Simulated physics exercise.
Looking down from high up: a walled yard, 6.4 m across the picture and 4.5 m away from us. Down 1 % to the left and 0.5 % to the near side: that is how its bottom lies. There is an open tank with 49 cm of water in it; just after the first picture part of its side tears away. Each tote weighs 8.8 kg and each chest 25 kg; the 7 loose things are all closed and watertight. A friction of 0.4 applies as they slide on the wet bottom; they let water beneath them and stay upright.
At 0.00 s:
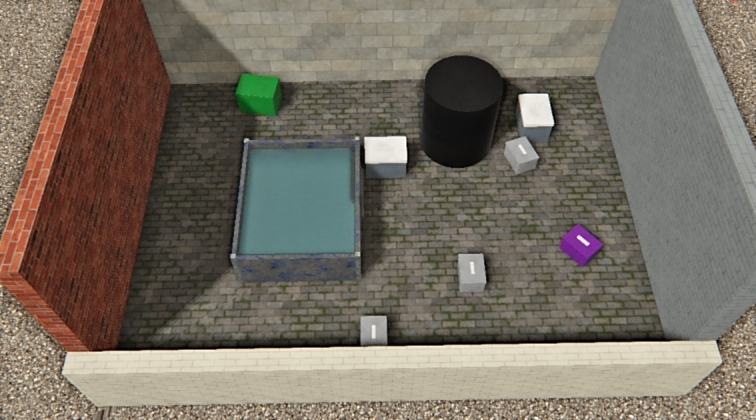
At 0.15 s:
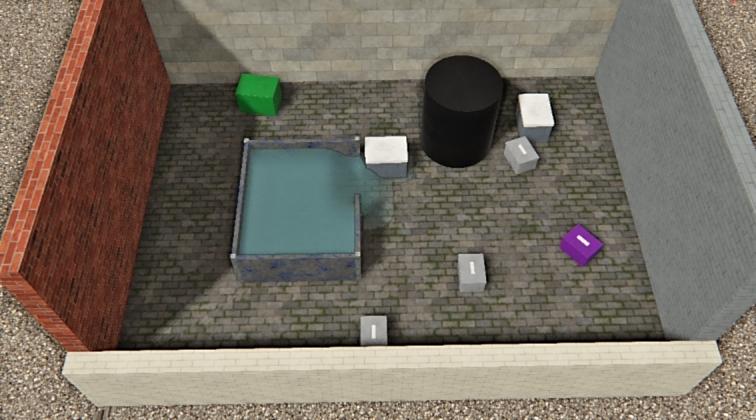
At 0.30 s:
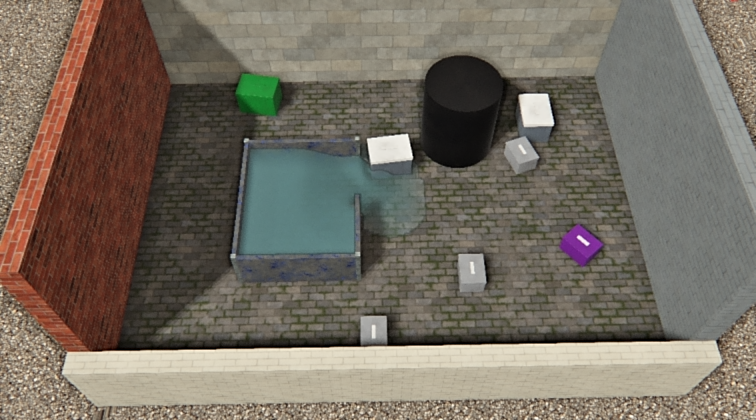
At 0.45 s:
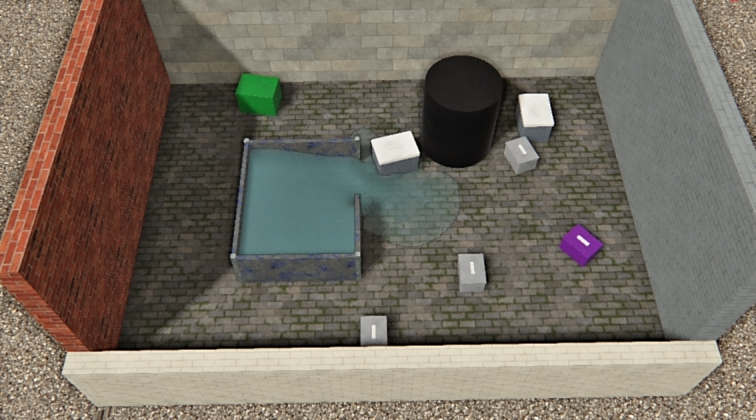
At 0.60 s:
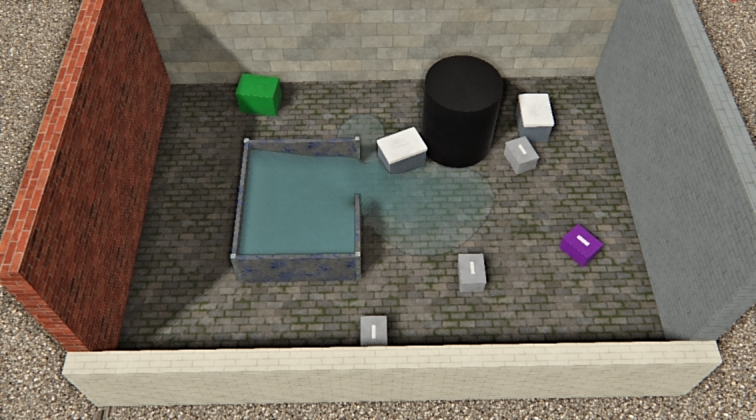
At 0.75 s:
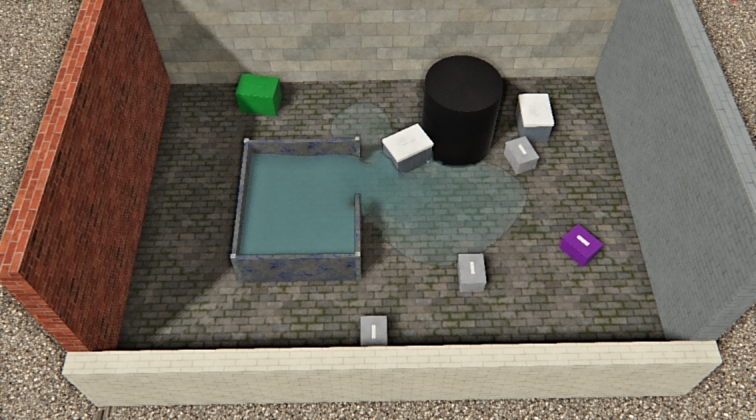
A square, open tank of blue-green water stands left of centre in a walled, cobbled yard, seen from high above by a still camera. A black cylinder stands beyond it to the right, with a green box behind, white and grey boxes scattered about, and a purple one at right. Part of the tank's right side opens, water spreads rightward and behind, and the nearest white box shifts and turns slightly.
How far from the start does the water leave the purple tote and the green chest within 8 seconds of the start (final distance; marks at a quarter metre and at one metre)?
In order: Purple tote: Long move; green chest: Almost still.
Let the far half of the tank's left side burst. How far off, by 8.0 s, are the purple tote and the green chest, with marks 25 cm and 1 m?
Outcome - purple tote: No real movement, green chest: Modest displacement.
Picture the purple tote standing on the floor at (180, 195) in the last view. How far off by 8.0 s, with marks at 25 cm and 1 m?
As it turns out, it barely budges.
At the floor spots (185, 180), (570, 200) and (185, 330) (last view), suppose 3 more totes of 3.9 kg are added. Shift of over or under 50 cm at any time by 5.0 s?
Respectively: Smaller, greater, smaller.
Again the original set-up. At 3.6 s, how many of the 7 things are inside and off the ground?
At that moment 1.
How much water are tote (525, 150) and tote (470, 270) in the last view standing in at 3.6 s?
Around 4 cm and 3 cm.
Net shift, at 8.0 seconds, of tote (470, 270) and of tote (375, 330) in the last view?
In turn: 30 cm, 140 cm.
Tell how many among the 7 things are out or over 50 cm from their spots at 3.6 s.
The number I get is 2.
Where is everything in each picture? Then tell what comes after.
The purple tote at (583, 241), on the bottom; the green chest at (258, 85) rests on the ground; 2.4 m2 under water; 0 of 7 have shifted, in the first picture.
The purple tote at (583, 241), on the bottom; the green chest at (258, 85), on the bottom; 2.8 m2 under water; 0 of 7 have shifted, in the second picture.
The purple tote at (583, 241), on the bottom; the green chest at (258, 85), on the bottom; water covers 3.2 m2; 1 of 7 have shifted, in the third picture.
The purple tote at (583, 241) rests on the ground; the green chest at (258, 85), on the bottom; water covers 3.9 m2; 1 of 7 have shifted, in the fourth picture.
The purple tote at (583, 241) rests on the ground; the green chest at (258, 85), on the bottom; 4.8 m2 under water; 1 of 7 have shifted, in the fifth picture.
The purple tote at (583, 241) rests on the ground; the green chest at (258, 85), on the bottom; 5.7 m2 under water; 1 of 7 have shifted, in the sixth picture.
After 1.6 s the purple tote is near (587, 242), 0.1 m from its start, aground; the green chest is near (258, 85), 0.0 m from its start, aground; 0 afloat.
After 3.6 s the purple tote is near (625, 327), 1.2 m from its start, afloat; the green chest is near (258, 85), 0.0 m from its start, aground; 1 afloat.
After 5.6 s the purple tote is near (409, 337), 2.5 m from its start, aground; the green chest is near (258, 85), 0.0 m from its start, aground; 0 afloat.
After 8.0 s the purple tote is near (290, 308), 3.7 m from its start, aground; the green chest is near (258, 85), 0.0 m from its start, aground; 0 afloat.
